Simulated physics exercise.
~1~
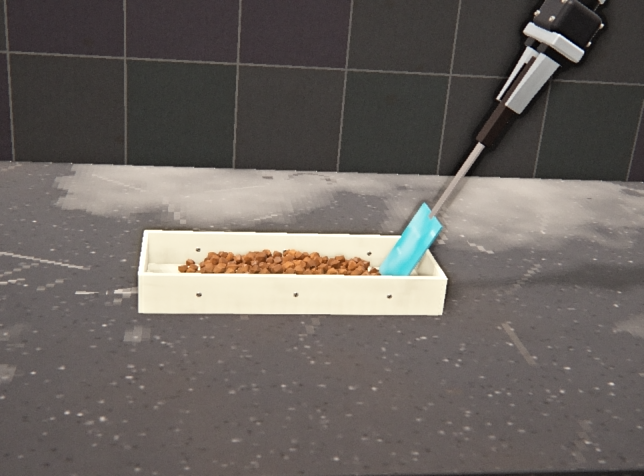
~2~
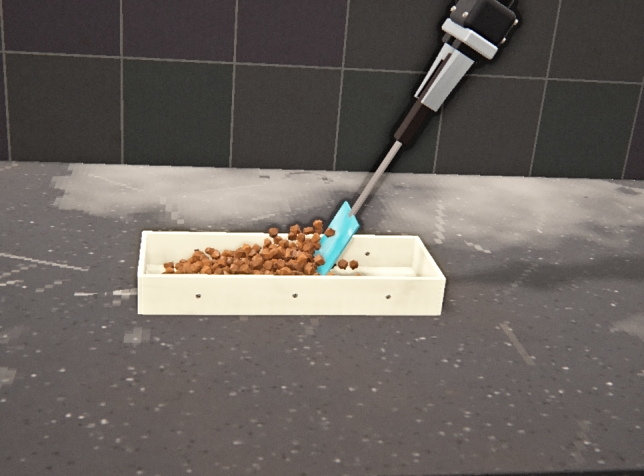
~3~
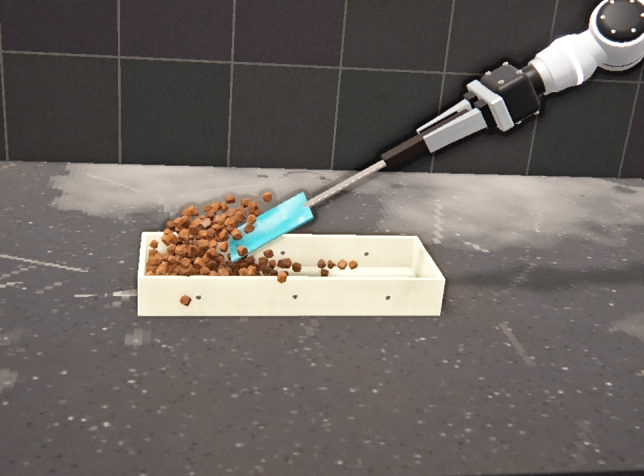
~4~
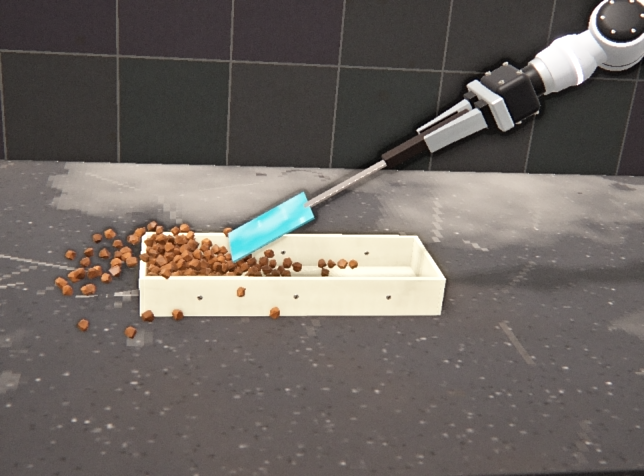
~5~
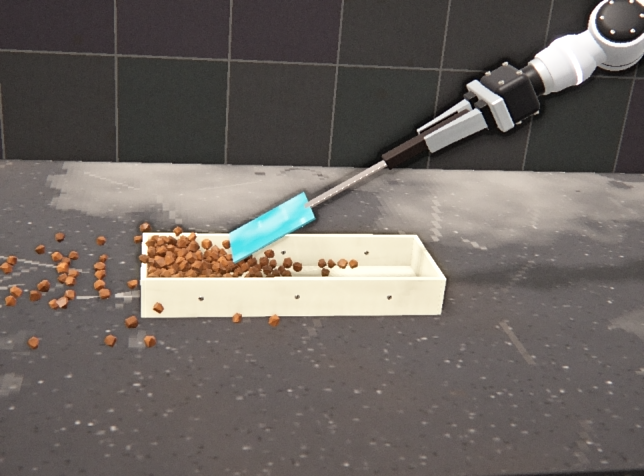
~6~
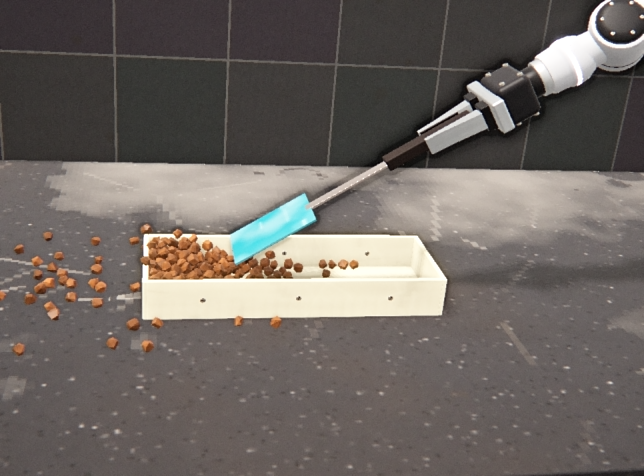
A blue spatula pushes brown pellets left along a white trough, spilling some over the end.
